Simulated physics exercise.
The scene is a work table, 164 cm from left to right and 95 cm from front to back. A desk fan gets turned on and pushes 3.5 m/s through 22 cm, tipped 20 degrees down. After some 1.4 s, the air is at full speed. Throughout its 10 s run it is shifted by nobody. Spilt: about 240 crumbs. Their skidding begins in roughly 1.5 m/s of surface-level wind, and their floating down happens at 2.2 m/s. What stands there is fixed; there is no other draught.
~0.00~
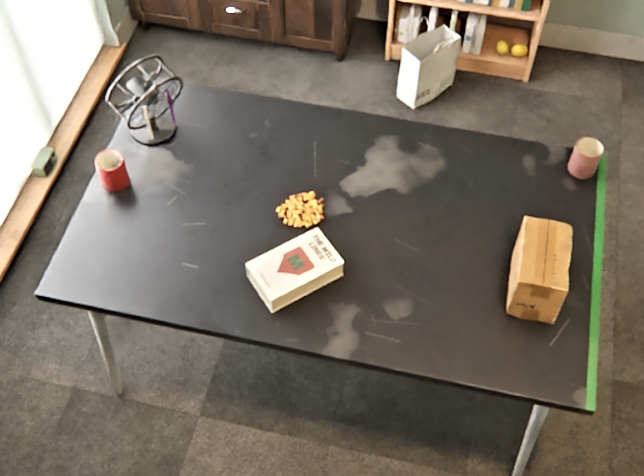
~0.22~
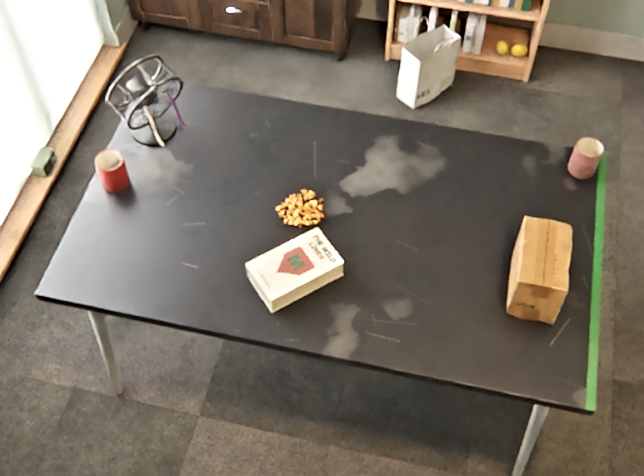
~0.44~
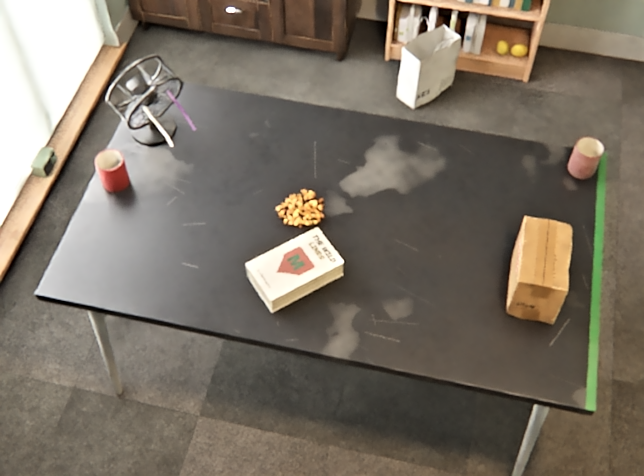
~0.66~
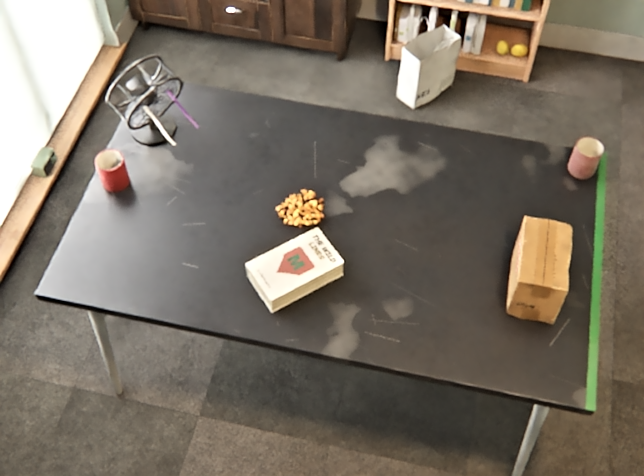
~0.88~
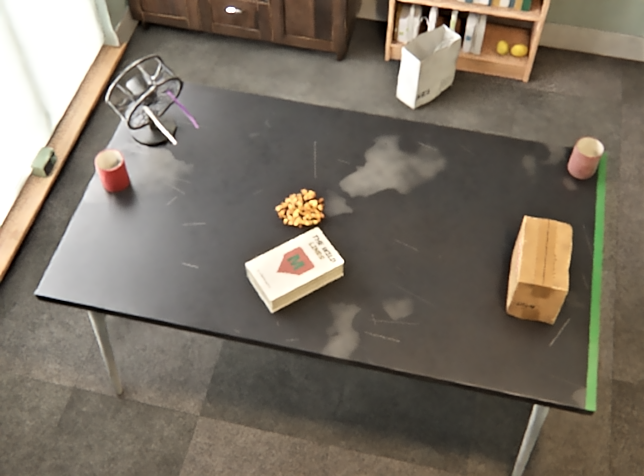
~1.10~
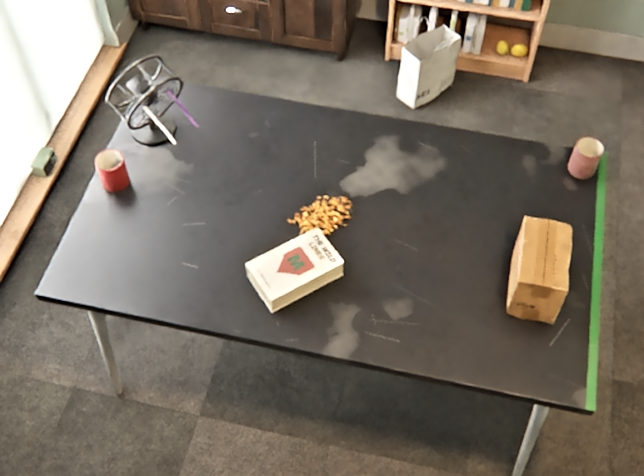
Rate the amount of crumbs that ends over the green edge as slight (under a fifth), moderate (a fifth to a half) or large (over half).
Moderate.
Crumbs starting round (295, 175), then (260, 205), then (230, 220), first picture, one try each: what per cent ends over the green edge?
In turn about 90 %, 10 %, 0 %.
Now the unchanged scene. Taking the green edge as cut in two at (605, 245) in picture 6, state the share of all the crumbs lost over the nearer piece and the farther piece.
Roughly 10 % cross the nearer stretch, while around 20 % cross the farther one.
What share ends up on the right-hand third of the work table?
I'd estimate around 30 per cent.
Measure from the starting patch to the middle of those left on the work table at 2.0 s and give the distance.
I'd guess near 70 cm.
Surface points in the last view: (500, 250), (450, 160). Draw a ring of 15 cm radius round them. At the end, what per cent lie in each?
I would say around 15 % and 0 % respectively.
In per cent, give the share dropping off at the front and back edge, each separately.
About 40 % front, about 0 % back.
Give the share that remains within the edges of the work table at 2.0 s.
Near 50 %.
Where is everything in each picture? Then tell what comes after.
In the first frame, the middle of the crumbs is near (301, 210), none has stirred yet and the mouth of the desk fan is at (145, 93).
In the second frame, the middle of the crumbs is near (301, 210), none has stirred yet and the green edge is centred on (602, 269).
In the third frame, the middle of the crumbs is near (301, 210), none has stirred yet, the top of a book is at (295, 263) and the top of a mug is at (109, 160).
In the fourth frame, the middle of the crumbs is near (301, 210) and none has stirred yet.
In the fifth frame, the middle of the crumbs is near (301, 210) and none has stirred yet.
In the sixth frame, the middle of the crumbs is near (320, 218), the farthest in sight from the desk fan is at (344, 225) and about 90 % have left their places.
After 2.0 s the count stands so, 14 % are over the green edge; the middle of those still in play is near (509, 279).
After 3.2 s the count stands so, 22 % are over the green edge; the middle of those still in play is near (509, 279).
After 5.5 s the count stands so, 27 % are over the green edge; the middle of those still in play is near (509, 279).
After 10.0 s, at the end, 31 % are over the green edge; the middle of those still in play is near (508, 281).
